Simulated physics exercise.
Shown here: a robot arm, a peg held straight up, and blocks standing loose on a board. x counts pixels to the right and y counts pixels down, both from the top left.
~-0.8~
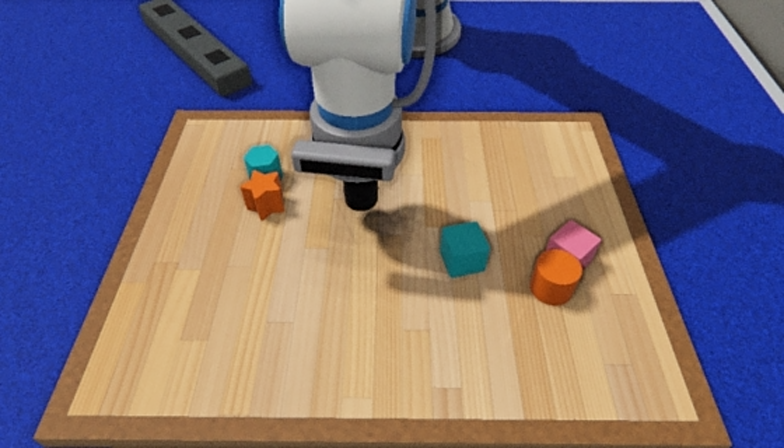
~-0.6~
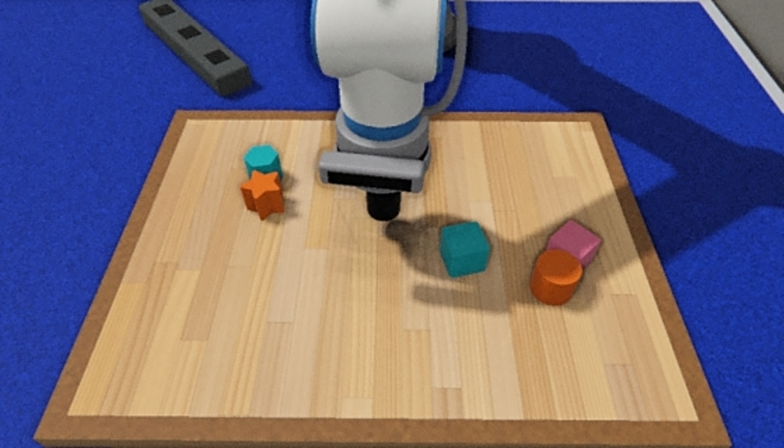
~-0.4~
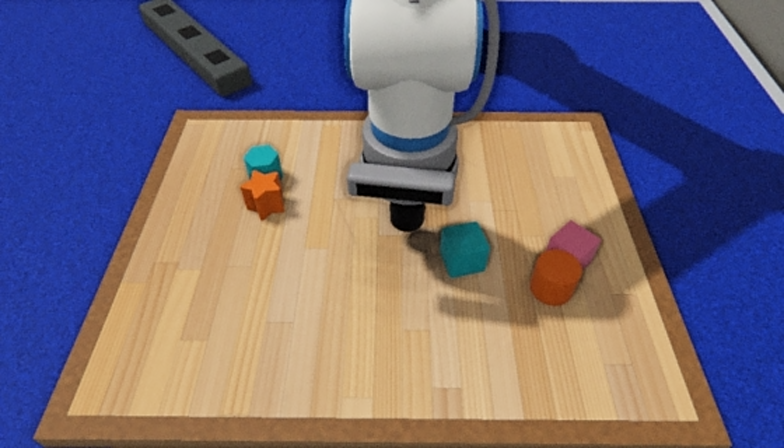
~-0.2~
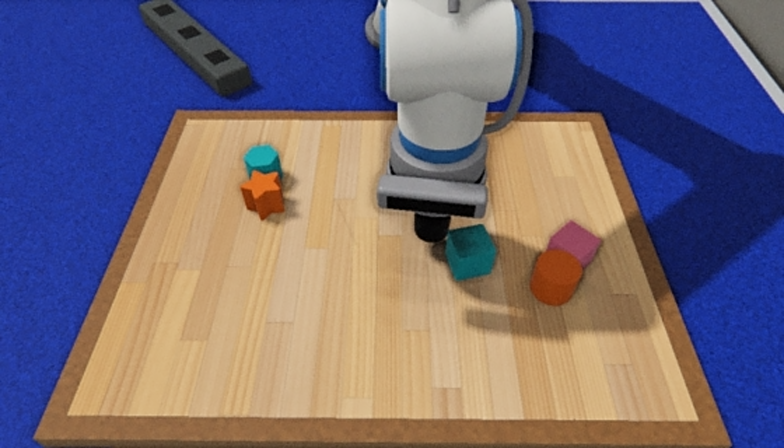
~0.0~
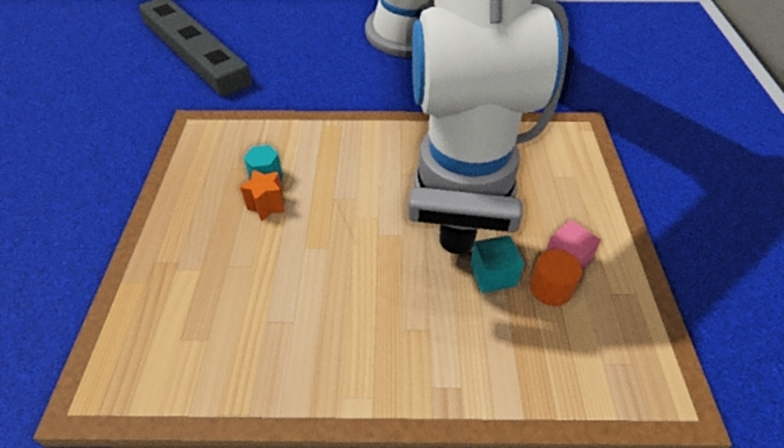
A robot arm slid its black peg right and slightly toward the viewer across the wooden board, then pushed the turquoise block closer to the orange and pink blocks, which stayed put.
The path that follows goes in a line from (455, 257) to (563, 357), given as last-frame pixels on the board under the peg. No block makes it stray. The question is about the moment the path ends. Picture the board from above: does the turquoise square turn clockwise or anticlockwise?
Watching from overhead, you'd notice the turquoise square rotating counter-clockwise.
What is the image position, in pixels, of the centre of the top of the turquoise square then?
It is going to be at (608, 321).
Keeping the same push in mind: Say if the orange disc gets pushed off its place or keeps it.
That one moves away.
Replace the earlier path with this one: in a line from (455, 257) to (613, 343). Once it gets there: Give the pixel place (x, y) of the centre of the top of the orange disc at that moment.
Pixel (650, 297).
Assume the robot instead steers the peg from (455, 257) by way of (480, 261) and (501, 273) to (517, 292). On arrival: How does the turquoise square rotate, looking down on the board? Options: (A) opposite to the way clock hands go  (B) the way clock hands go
Correct choice: B.
On the path given first. One third of the way, peg at (492, 273); turquoise square at (539, 284); orange disc at (579, 276).
Two thirds of the way, peg at (529, 306); turquoise square at (580, 307), turned 35° anticlockwise; orange disc at (600, 278).
At the end, peg at (570, 343); turquoise square at (608, 321), turned 100° anticlockwise; orange disc at (601, 278); pink square unmoved.
